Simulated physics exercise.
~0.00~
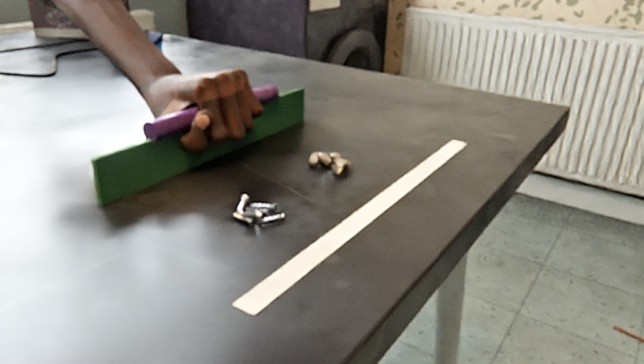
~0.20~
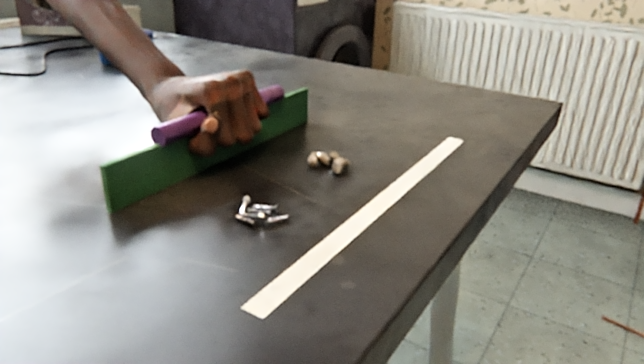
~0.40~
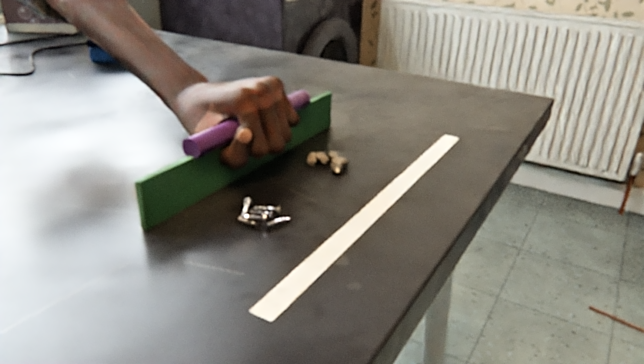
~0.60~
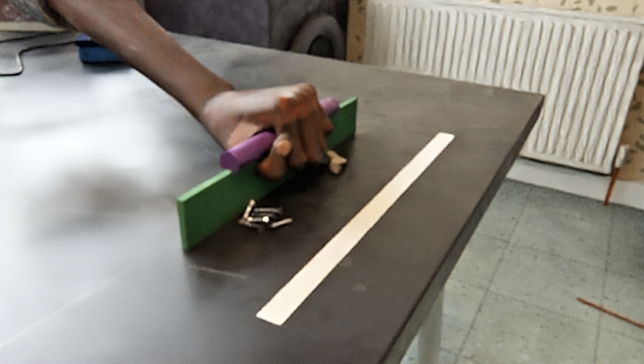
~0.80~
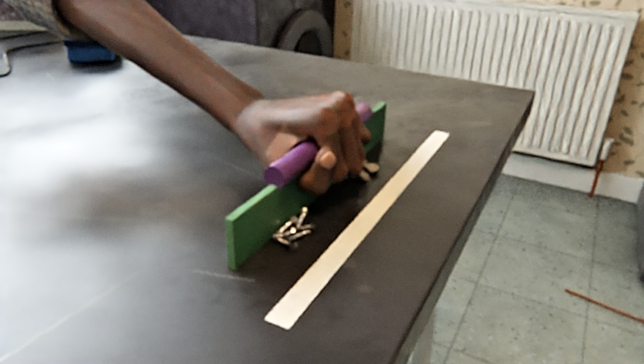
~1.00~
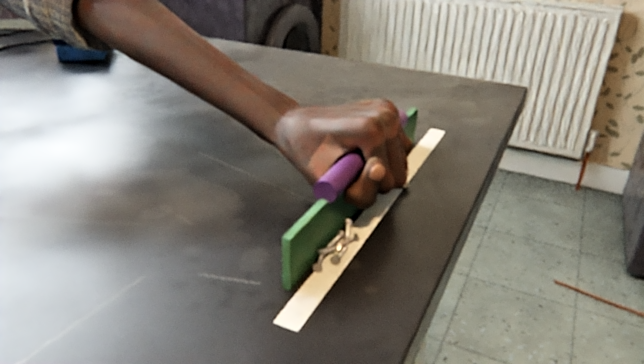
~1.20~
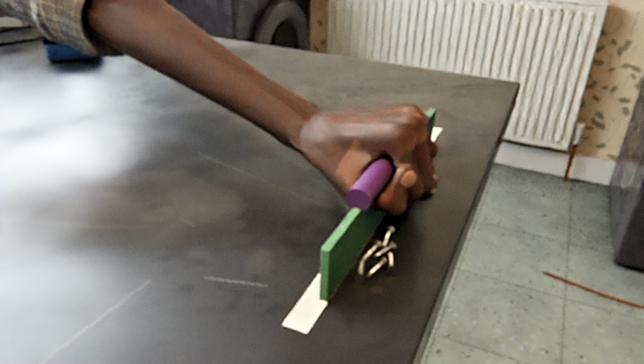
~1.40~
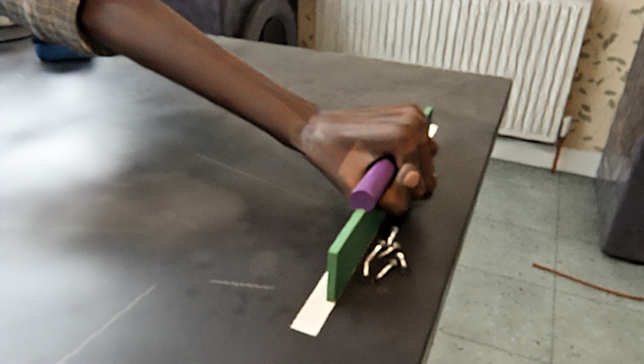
A hand pushing a green scraper rightward across a dark table, sweeping two small piles along and stopping at the white strip.
